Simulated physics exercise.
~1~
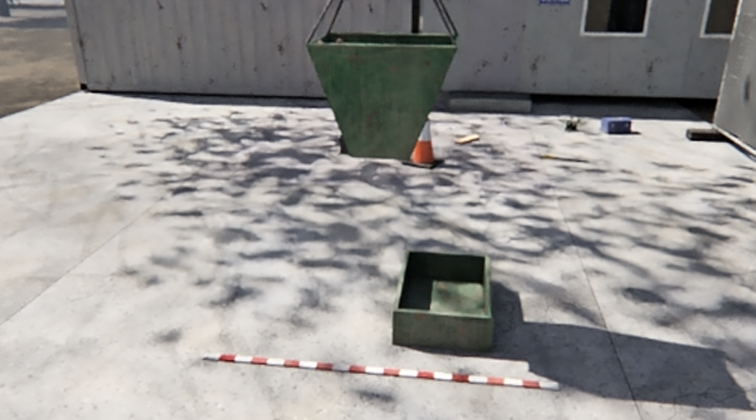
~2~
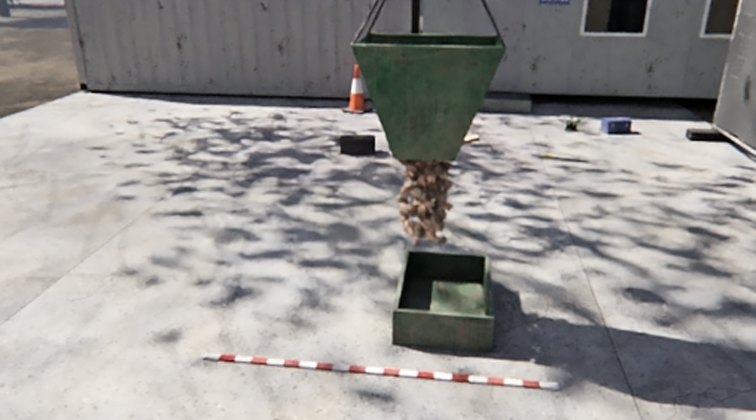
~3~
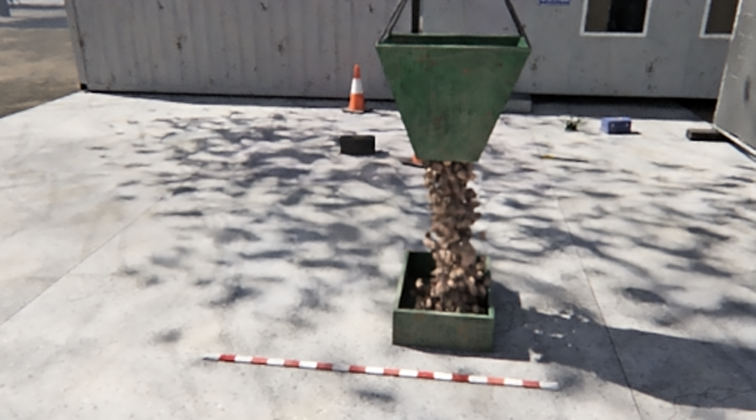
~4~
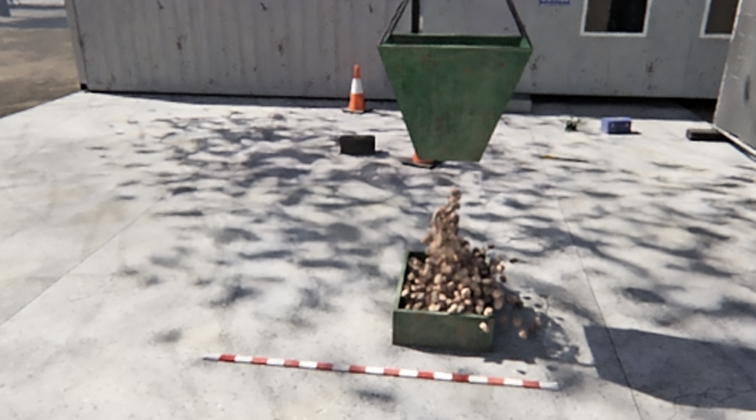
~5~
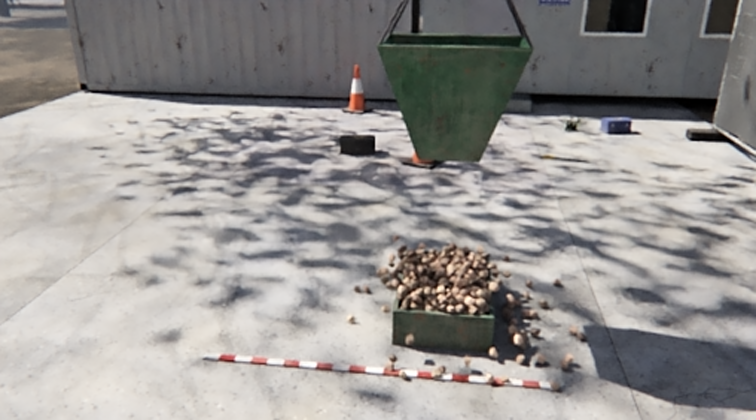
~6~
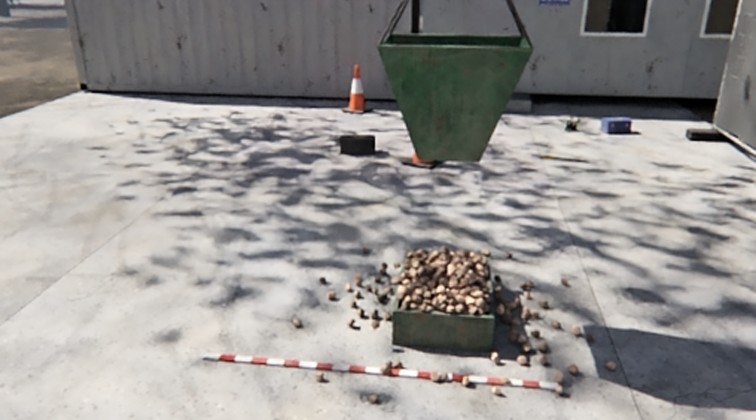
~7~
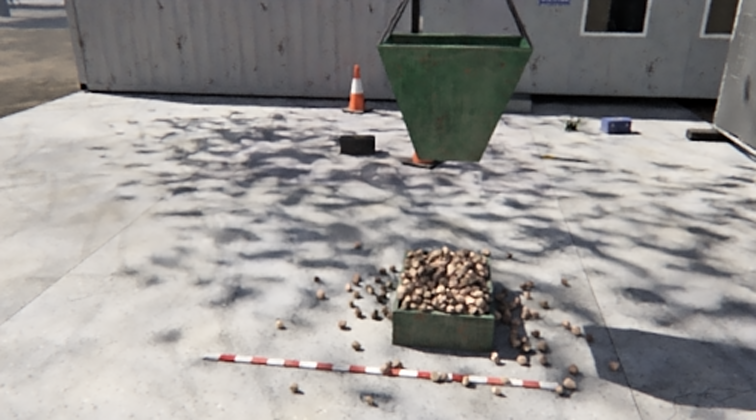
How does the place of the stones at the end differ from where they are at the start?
At the start the stones are out of sight up inside the hanging hopper. By the end they are lower down and farther right, mostly heaped in the green bin, with some scattered on the concrete around it.
